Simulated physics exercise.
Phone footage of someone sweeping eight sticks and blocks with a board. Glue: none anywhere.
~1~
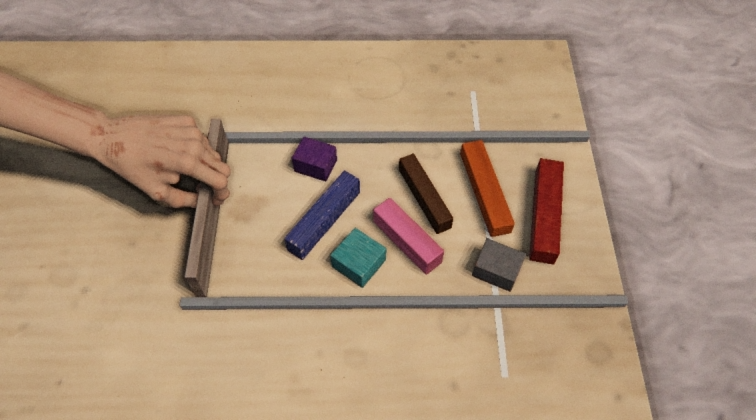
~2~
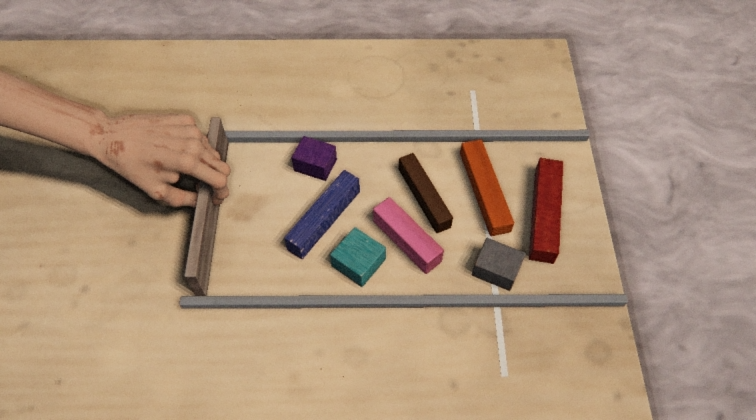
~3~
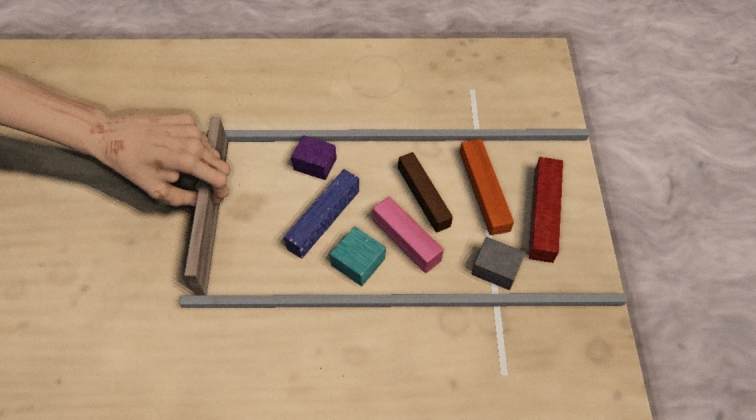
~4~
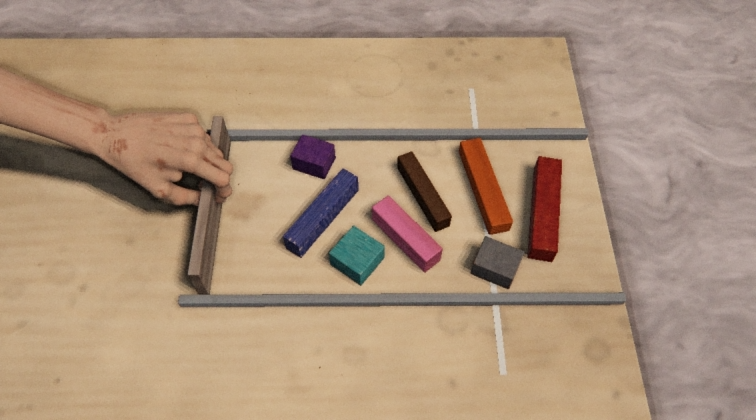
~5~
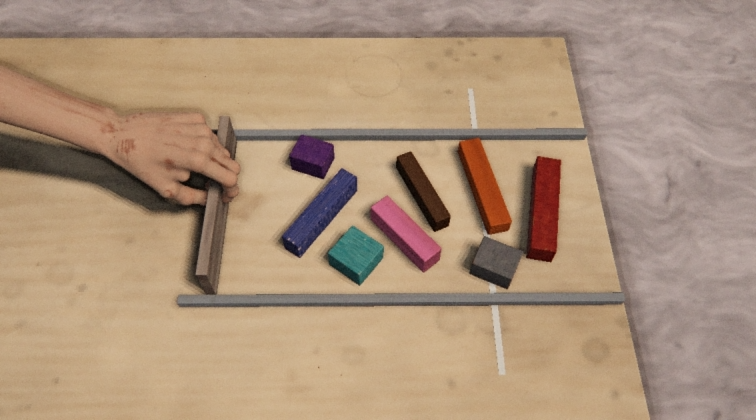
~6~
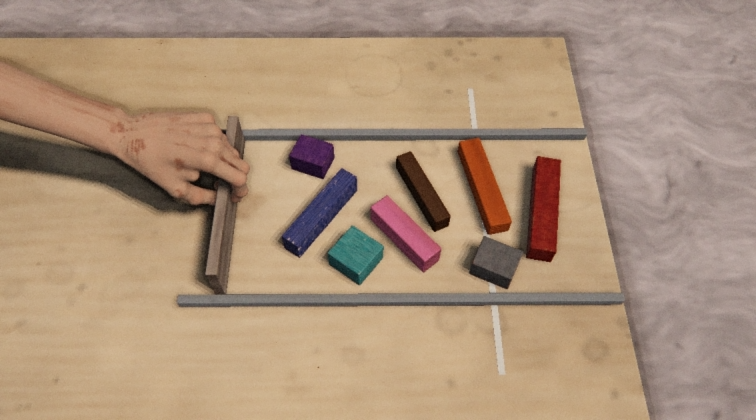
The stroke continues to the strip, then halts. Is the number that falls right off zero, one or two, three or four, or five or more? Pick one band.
It is zero.
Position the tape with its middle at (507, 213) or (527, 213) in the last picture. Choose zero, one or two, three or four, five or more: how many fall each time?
First tape: One to two; second tape: Either one or two.
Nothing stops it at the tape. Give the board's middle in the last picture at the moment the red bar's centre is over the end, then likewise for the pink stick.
About (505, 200), and about (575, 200) for the other.
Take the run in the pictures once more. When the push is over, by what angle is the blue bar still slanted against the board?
Roughly 0°.
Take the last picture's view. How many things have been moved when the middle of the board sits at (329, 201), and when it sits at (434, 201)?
3 at one spot and 7 at the other.
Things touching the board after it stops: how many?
Counting them up gives 3.
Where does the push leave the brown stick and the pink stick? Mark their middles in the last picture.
Brown stick at about (533, 183), pink stick at about (529, 224).
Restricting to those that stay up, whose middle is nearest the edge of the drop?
It's the red bar.
Soon after, none off yet; red bar at rest near (544, 208); grey block at rest near (496, 263); orange stick at rest near (483, 185).
Then, none off yet; red bar at rest near (544, 208); grey block moving near (501, 264); orange stick at rest near (483, 185).
At rest, the number that fall off is zero.
